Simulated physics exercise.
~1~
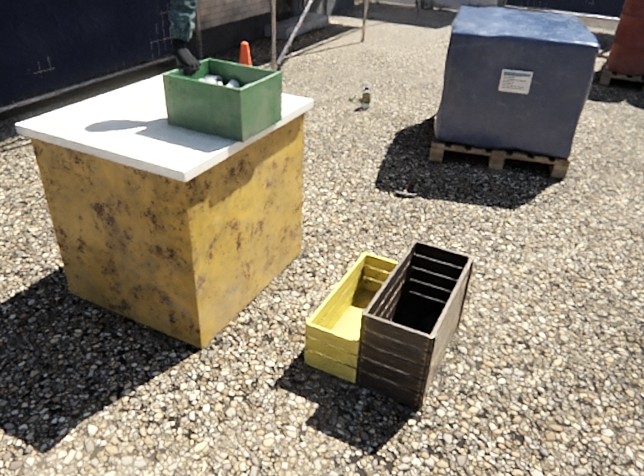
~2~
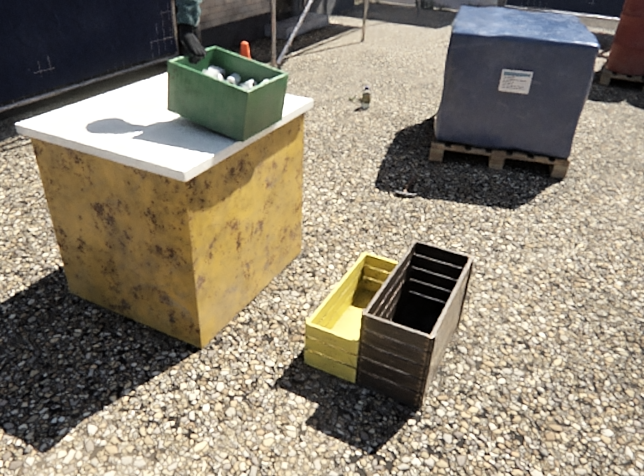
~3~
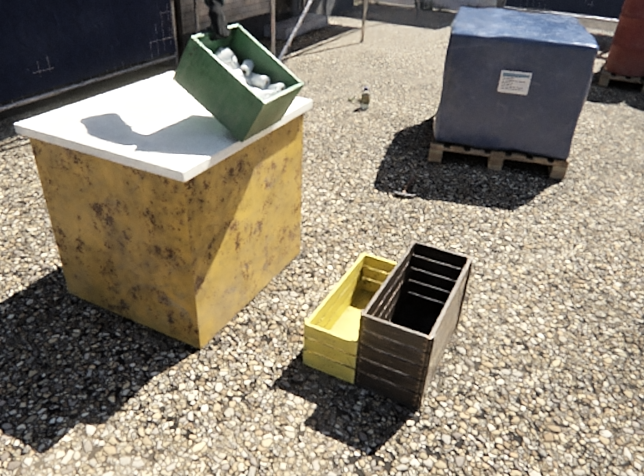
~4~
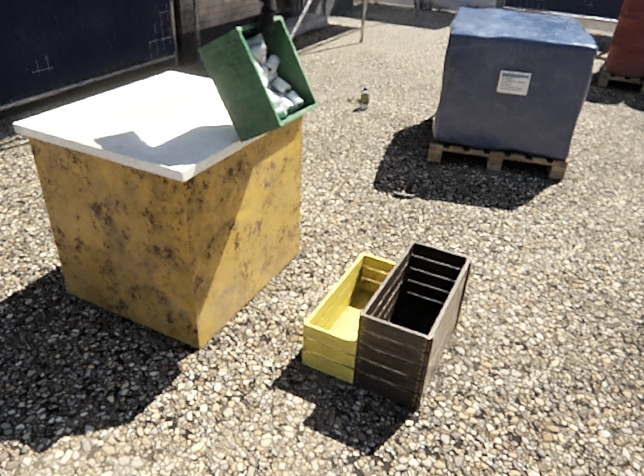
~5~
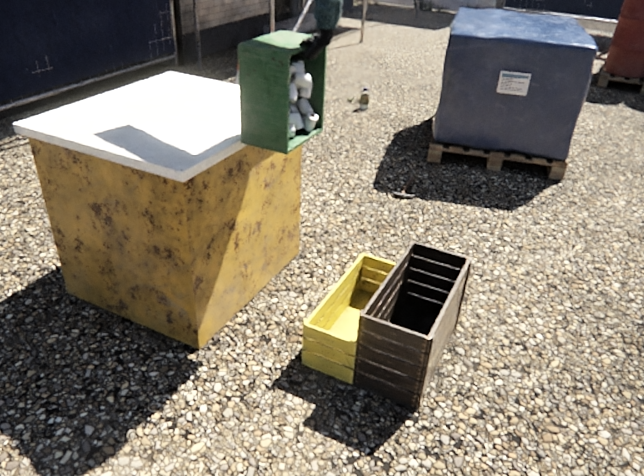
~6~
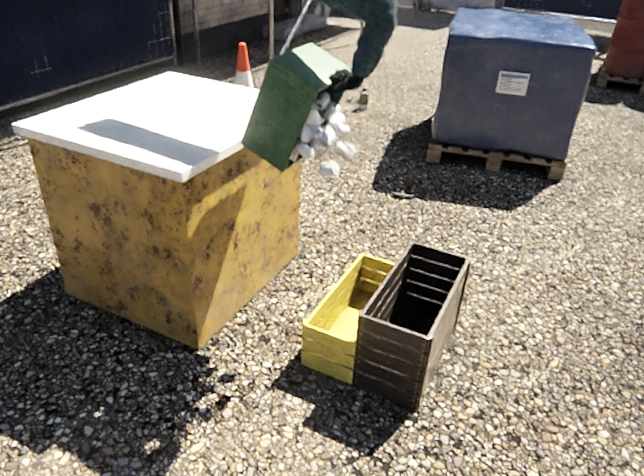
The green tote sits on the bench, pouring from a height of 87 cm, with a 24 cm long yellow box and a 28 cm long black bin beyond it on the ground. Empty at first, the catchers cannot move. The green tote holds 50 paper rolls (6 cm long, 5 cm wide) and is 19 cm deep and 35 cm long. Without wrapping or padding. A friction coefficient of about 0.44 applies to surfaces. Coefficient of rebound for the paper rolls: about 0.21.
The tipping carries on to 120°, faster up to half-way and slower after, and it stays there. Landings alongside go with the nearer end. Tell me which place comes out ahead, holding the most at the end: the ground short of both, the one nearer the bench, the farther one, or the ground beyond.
The place that comes out ahead is: Nearer.
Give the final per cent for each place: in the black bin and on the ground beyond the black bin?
Shares: Approx. 5 % and 0 %.
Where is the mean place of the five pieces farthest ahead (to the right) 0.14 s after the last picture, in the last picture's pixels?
They're centred near (375, 248).
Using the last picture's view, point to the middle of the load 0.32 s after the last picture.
The centre sits near (351, 257).
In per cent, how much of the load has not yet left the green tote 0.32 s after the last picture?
I'd say close to 10 per cent of it is still inside.
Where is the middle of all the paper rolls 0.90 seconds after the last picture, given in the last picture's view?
Somewhere about (356, 324) in pixels.
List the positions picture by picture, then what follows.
In the first frame (each is followed by its nearest rim corner in this view), green tote, (238, 89); black bin, (430, 336); 0° from level; none out.
Green tote, (246, 90); 9° from level, in the second frame.
Green tote, (263, 101); 32° from level, in the third frame.
Green tote, (281, 123); 61° from level, in the fourth frame.
Green tote, (288, 151); 90° from level, in the fifth frame.
Green tote, (285, 169); black bin, (427, 338); 112° from level; 11 out, the lowest roll at (319, 148), in the sixth frame.
Then, 0.14 s after the last picture, tilt 120°; 17 still in the green tote and 33 in the air.
Then, 0.32 s after the last picture, tilt 120°; 5 still in the green tote, 19 in the yellow box, 1 in the black bin, 1 on the ground short of the yellow box and 24 in the air.
Then, 0.58 s after the last picture, tilt 120°; 30 in the yellow box, 2 in the black bin, 6 on the ground short of the yellow box and 12 in the air.
When it is over (0.90 s after the last picture), 37 in the yellow box, 2 in the black bin and 11 on the ground short of the yellow box.
